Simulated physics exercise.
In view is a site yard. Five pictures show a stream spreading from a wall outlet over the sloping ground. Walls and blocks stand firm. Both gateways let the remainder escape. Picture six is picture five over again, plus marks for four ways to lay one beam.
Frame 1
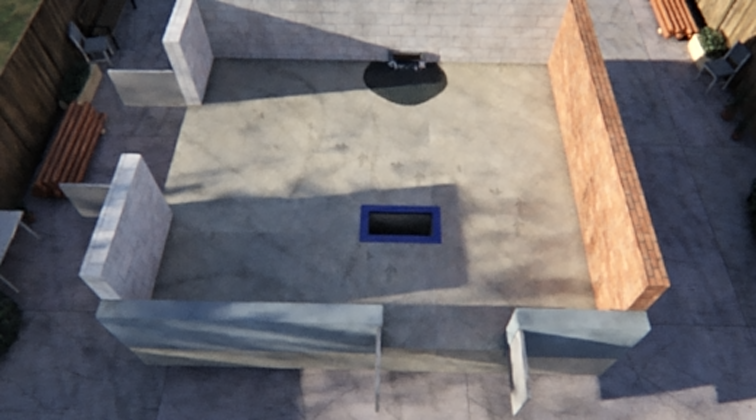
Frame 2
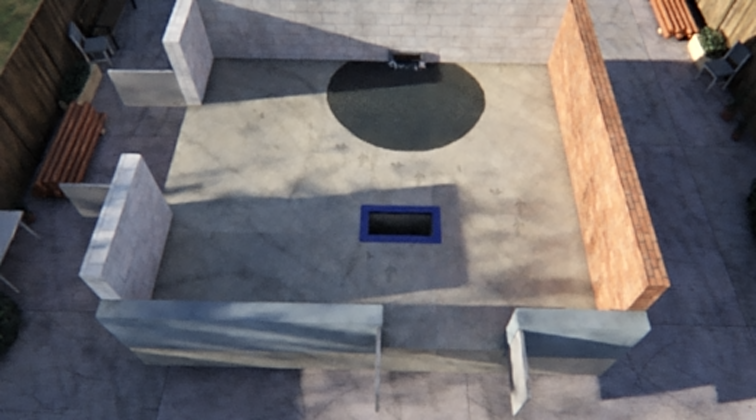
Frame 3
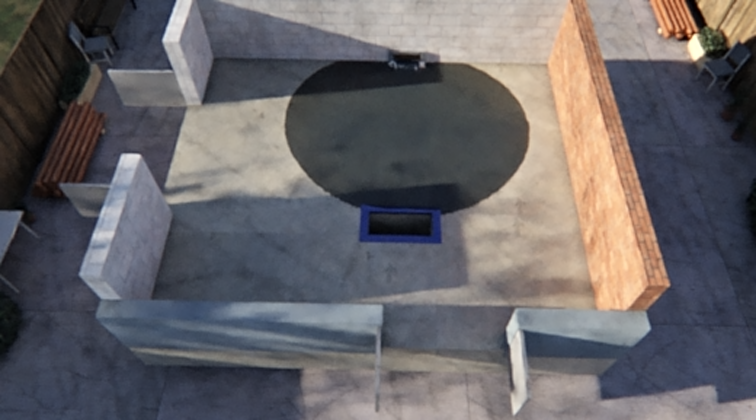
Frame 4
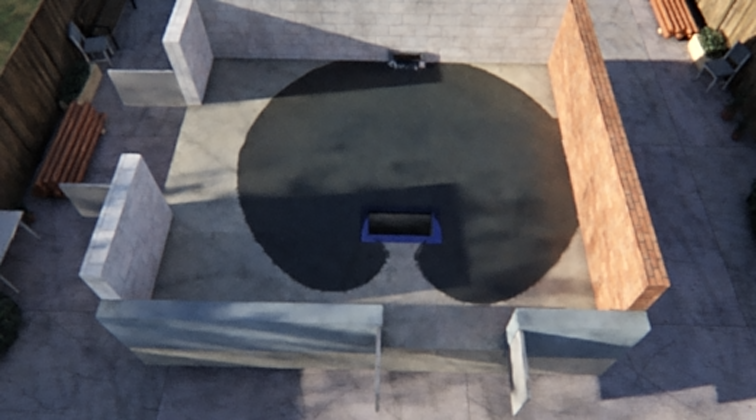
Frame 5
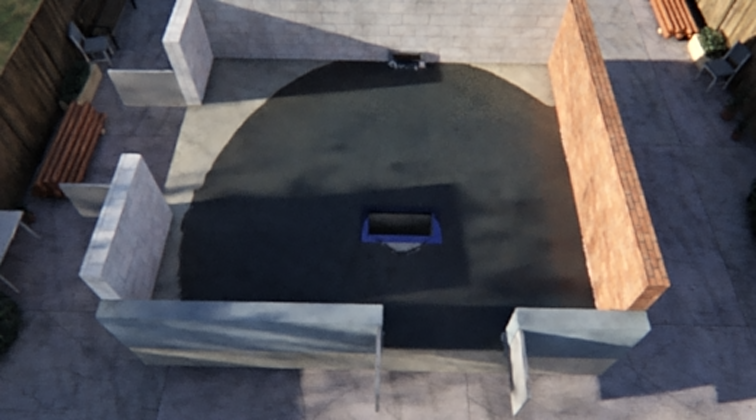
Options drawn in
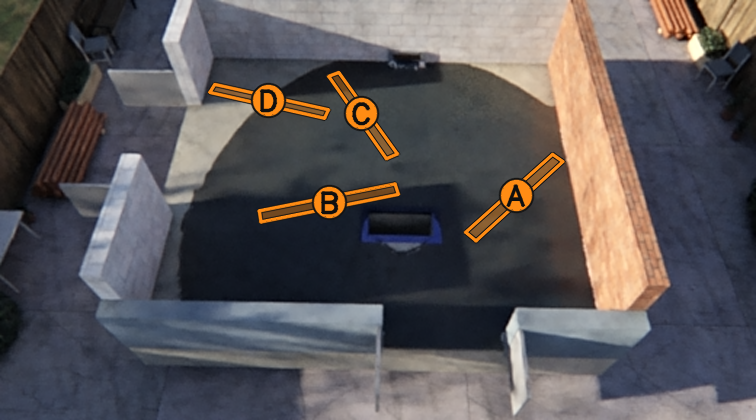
Walled concrete yard with a dark wet patch spreading from an outfall at the back wall, reaching and surrounding a blue-edged drain.
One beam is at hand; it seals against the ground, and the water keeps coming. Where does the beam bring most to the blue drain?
Use spot A.
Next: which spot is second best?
Here it is spot D.
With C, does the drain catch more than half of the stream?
No.
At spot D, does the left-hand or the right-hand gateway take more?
The right one.
On the marked copy, A from (470, 236) to (557, 158); B from (260, 216) to (396, 189); C from (333, 74) to (391, 156); D from (212, 88) to (326, 113).
Choosing A, about 51 % of the stream goes into the blue drain, about 48 % out by the gates.
Choosing B, about 17 % of the stream goes into the blue drain, about 82 % out by the gates.
Choosing C, about 20 % of the stream goes into the blue drain, about 80 % out by the gates.
Choosing D, about 32 % of the stream goes into the blue drain, about 67 % out by the gates.
